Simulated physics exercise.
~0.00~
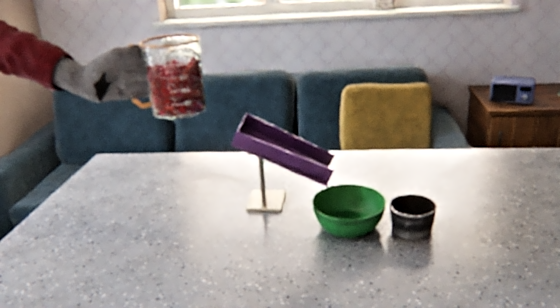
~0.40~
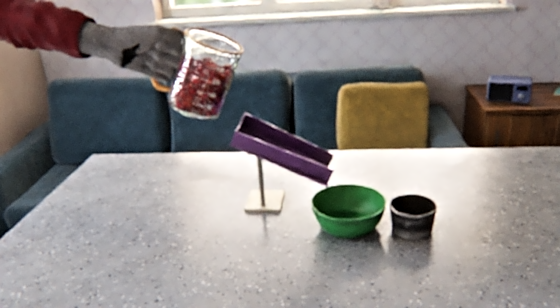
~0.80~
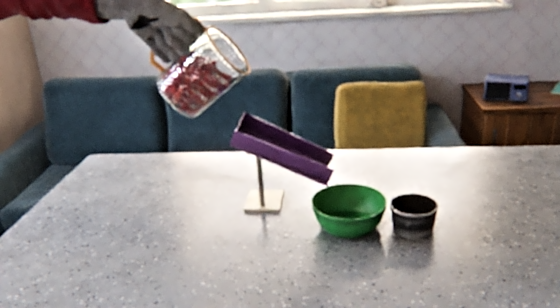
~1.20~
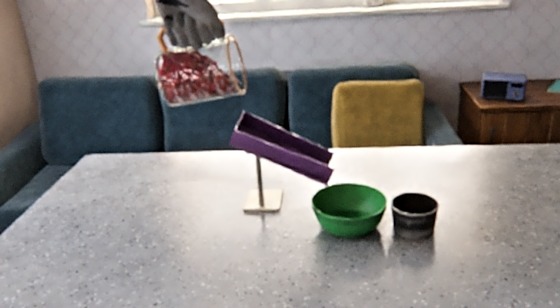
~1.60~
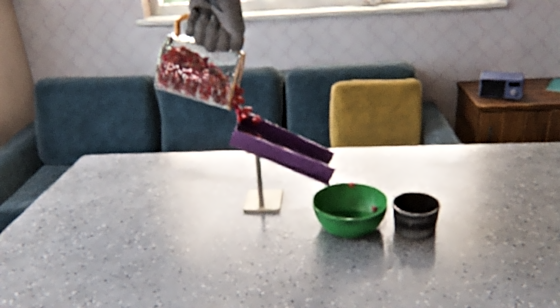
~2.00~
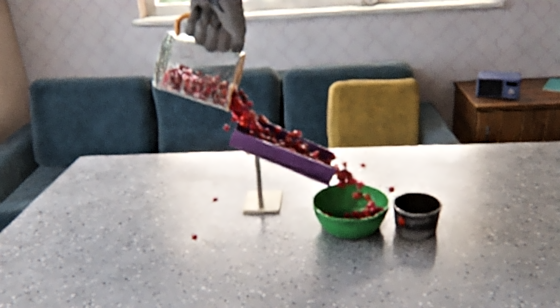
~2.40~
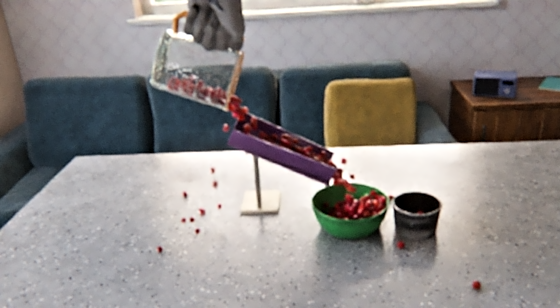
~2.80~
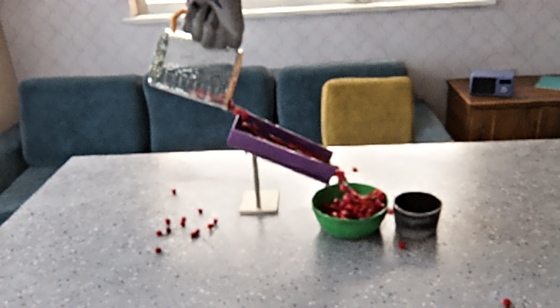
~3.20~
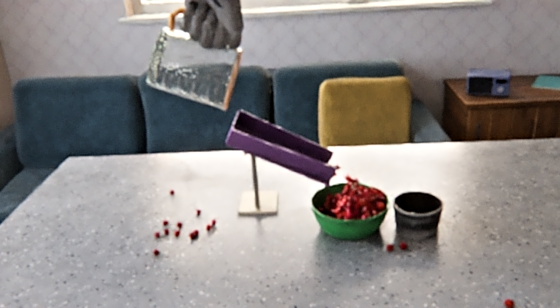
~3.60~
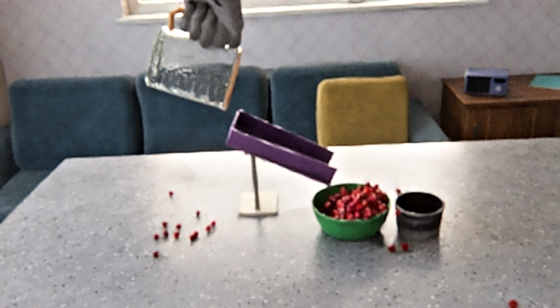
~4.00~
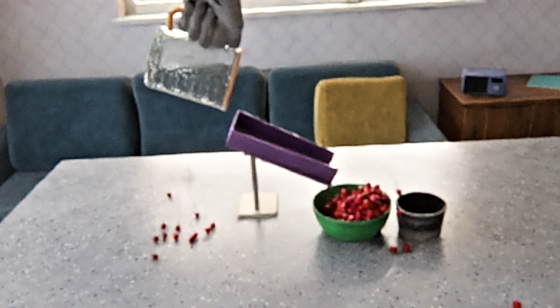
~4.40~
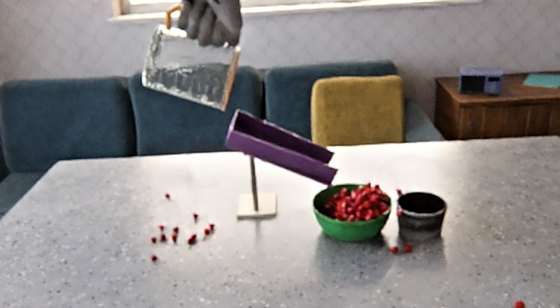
In the video, a gloved hand moves a glass jug of red cranberries to the right and tips it over a sloping purple chute, sending them sliding down into a green bowl beside a black dish; most fill the bowl, while a few lie scattered on the table.
